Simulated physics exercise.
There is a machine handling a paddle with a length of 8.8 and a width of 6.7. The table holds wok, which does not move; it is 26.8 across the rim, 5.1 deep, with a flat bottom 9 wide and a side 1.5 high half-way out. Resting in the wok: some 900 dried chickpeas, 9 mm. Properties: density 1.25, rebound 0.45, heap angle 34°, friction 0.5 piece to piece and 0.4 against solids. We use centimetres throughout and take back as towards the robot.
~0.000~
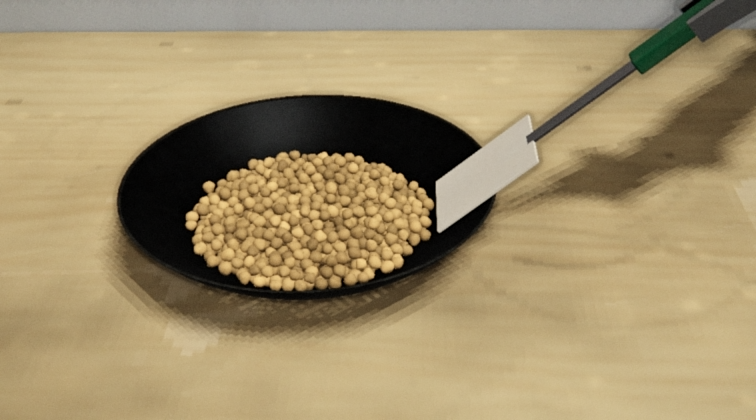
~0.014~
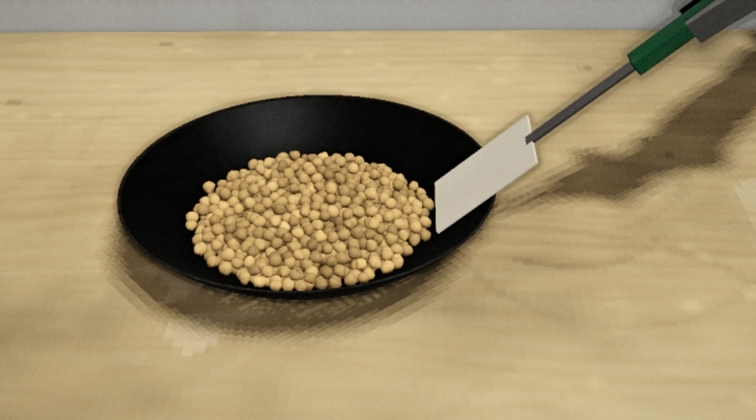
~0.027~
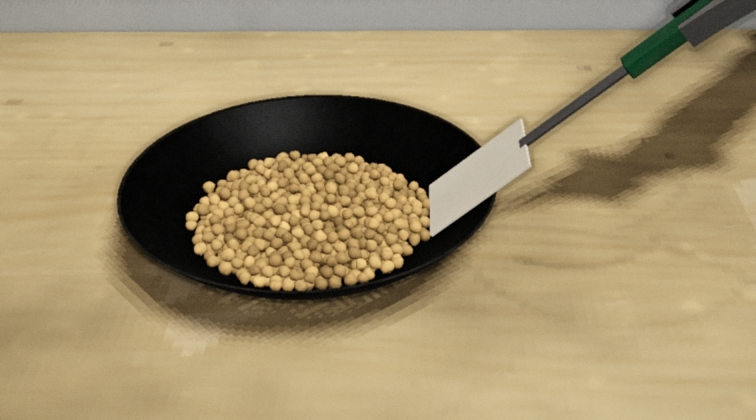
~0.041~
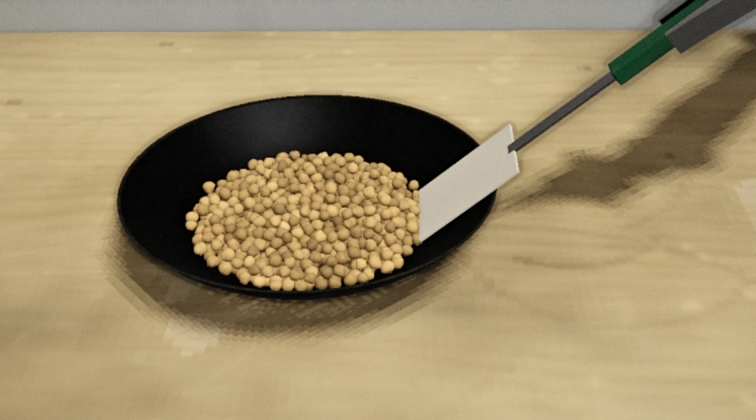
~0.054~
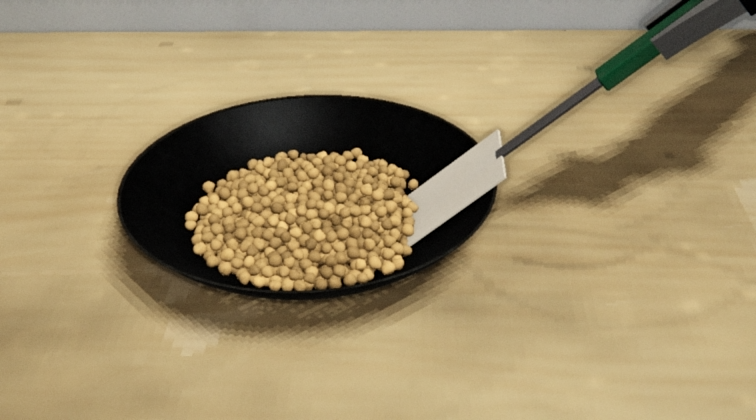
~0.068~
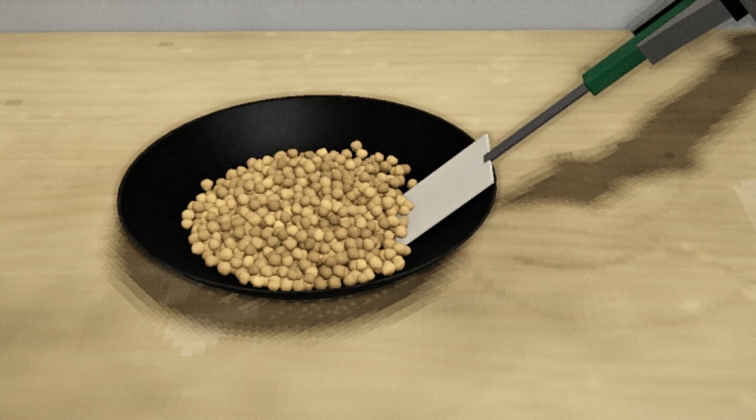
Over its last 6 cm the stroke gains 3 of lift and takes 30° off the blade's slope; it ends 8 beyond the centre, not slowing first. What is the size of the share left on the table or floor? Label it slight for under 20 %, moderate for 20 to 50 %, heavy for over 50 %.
Label: Slight.
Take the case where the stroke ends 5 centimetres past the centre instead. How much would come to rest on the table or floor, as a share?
That would give close to 0 per cent.
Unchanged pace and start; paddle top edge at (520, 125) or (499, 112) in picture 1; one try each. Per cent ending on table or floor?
Close to 5 and 10 percent respectively.
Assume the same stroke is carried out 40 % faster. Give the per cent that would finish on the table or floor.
I'd reckon close to 15 per cent.
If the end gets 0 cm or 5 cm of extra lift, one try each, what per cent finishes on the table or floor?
Result, in order: Approx. 5 % and 10 %.
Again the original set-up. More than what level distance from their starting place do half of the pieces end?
Around 4 cm, measured level.
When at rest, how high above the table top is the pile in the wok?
It reaches roughly 6.5 cm.
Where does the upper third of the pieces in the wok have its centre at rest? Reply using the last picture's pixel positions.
Pixel position: Approx. (188, 195).
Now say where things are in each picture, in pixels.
Paddle top edge at (533, 138), sloping 41°; upper third of the load around (312, 207), from x 190 to 430, top at y 155; 900 in the wok, in the first picture.
Paddle top edge at (532, 138), sloping 41°; upper third of the load around (312, 207), from x 190 to 430, top at y 155, in the second picture.
Paddle top edge at (526, 142), sloping 41°; upper third of the load around (312, 207), from x 190 to 430, top at y 155, in the third picture.
Paddle top edge at (514, 147), sloping 41°; upper third of the load around (315, 207), from x 190 to 420, top at y 155, in the fourth picture.
Paddle top edge at (502, 153), sloping 41°; upper third of the load around (315, 204), from x 190 to 415, top at y 155, in the fifth picture.
Paddle top edge at (490, 157), sloping 41°; upper third of the load around (310, 202), from x 190 to 410, top at y 145; 900 in the wok, in the sixth picture.
By 0.15 s, sloping 41°, highest piece 5 above the table; 900 in the wok.
By 0.24 s, sloping 30°, highest piece 6 above the table; 900 in the wok.
By 0.48 s, sloping 11°, highest piece 7 above the table; 869 in the wok, 25 on the table or floor, 6 on the blade or in flight.
By 1.53 s, sloping 11°, highest piece 6 above the table; 868 in the wok, 32 on the table or floor.
Final count, 868 in the wok, 32 on the table or floor. That is 4 % on the table or floor.
